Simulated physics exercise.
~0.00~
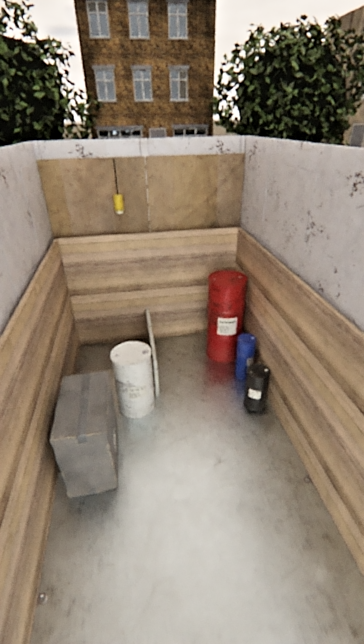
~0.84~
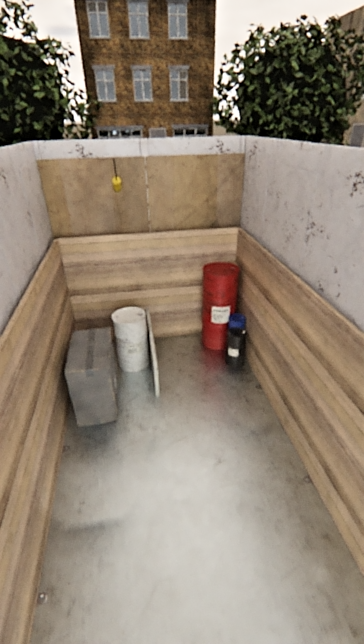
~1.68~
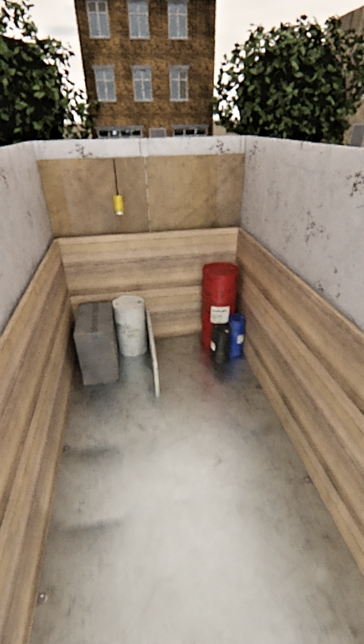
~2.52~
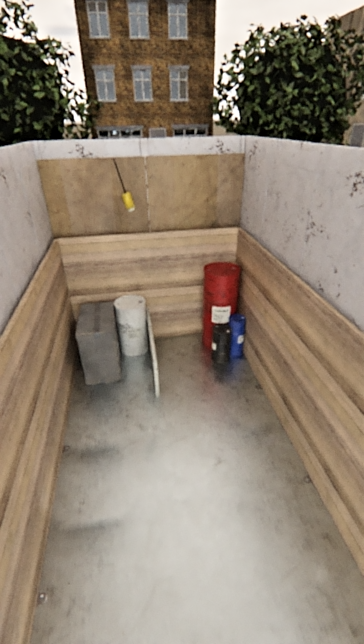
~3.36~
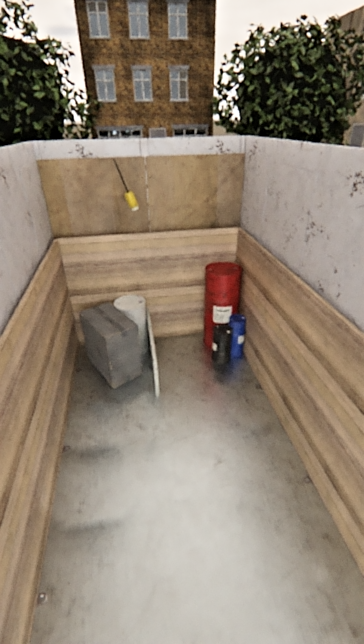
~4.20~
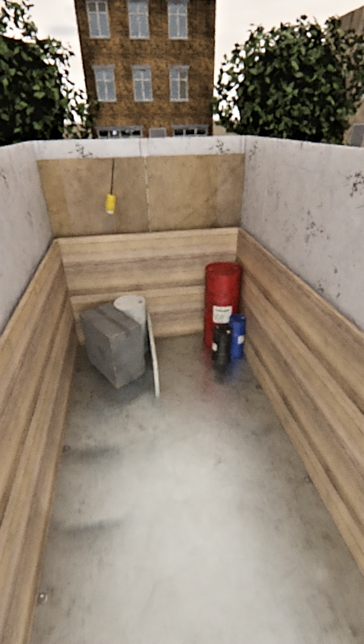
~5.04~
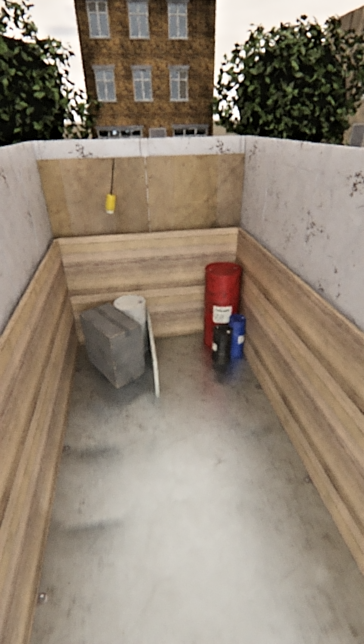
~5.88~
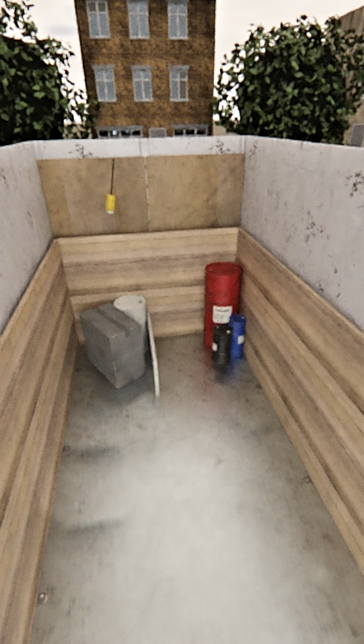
Wood-lined cargo bay with two drums, two canisters and a grey box sliding forwards, the box then shifting right, all staying upright.
